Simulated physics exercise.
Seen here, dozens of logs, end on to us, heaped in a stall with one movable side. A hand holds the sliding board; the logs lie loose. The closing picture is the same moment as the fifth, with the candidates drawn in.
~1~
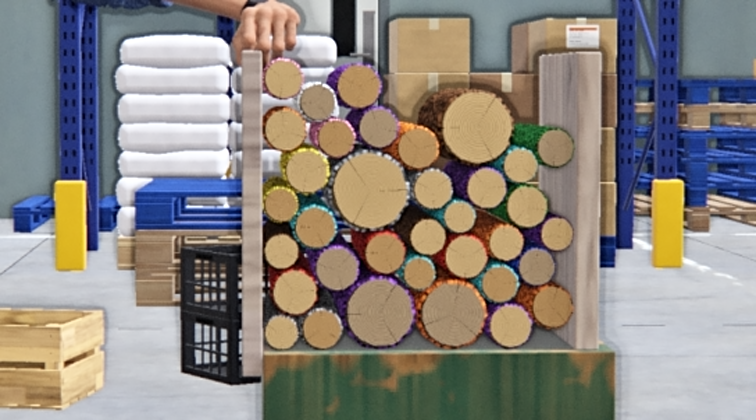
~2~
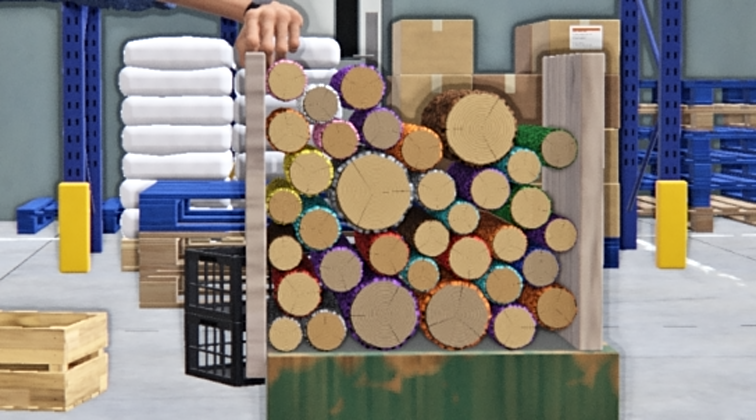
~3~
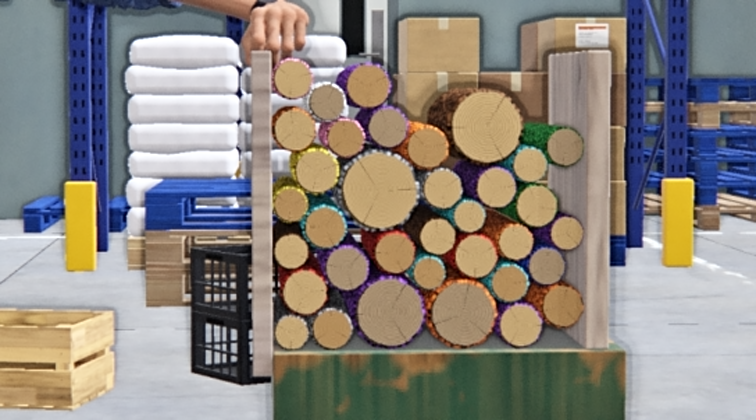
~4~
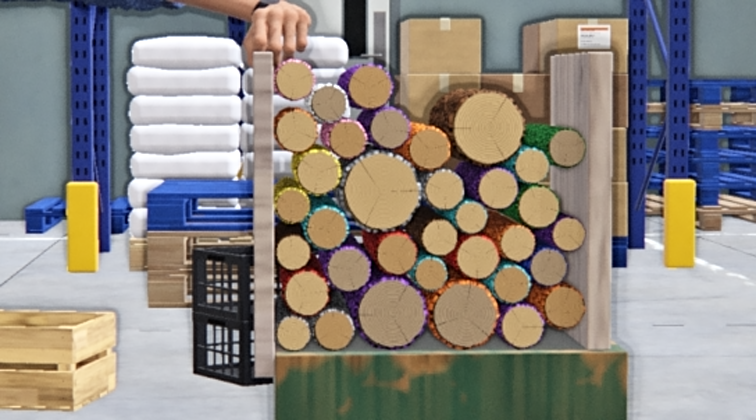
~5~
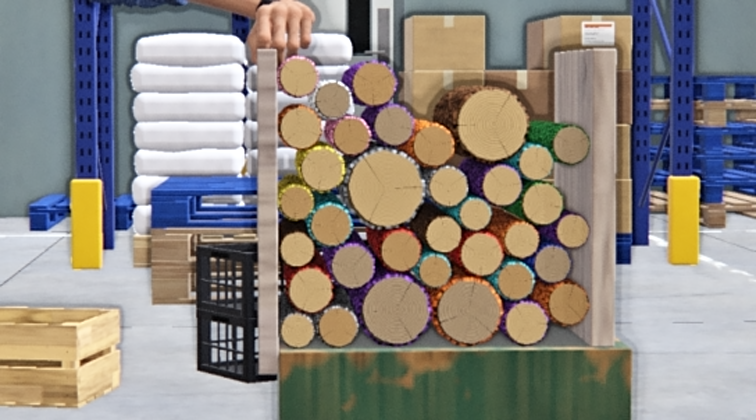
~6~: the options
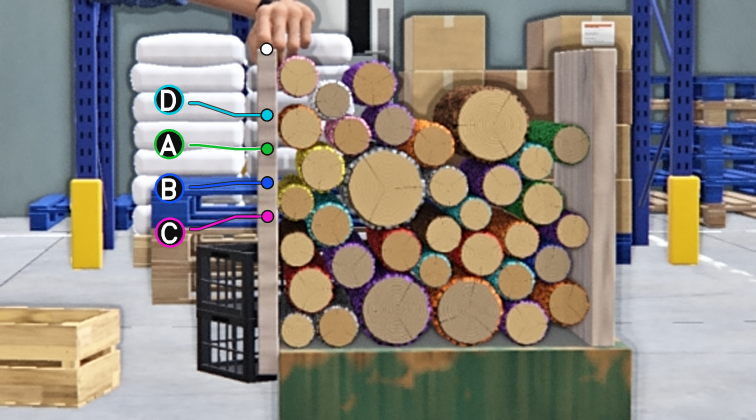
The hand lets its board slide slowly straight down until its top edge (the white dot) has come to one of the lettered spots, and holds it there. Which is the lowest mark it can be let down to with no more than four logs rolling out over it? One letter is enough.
Mark C is as low as it can go.
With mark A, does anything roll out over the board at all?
Yes, at A.
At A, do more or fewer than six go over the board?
At A, fewer than six.
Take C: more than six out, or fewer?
At C, fewer than six.
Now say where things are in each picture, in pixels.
A log (418, 274); a log (427, 237); a log (307, 172), in the first picture.
A log (310, 174); a log (339, 140), in the second picture.
A log (327, 102); side board (262, 204), in the third picture.
A log (292, 334); a log (306, 293), in the fourth picture.
A log (434, 271); a log (443, 235); a log (322, 170), in the fifth picture.
On the marked copy, A at (267, 149); B at (268, 183); C at (268, 216); D at (267, 115); the white dot at (267, 49).
With C. Early on, top of the board (277, 124).
Further on, top of the board (277, 209).
At the end, top of the board (277, 216), three out over the board.
As for the rest, A one out over the board; B one out over the board; D none out over the board.
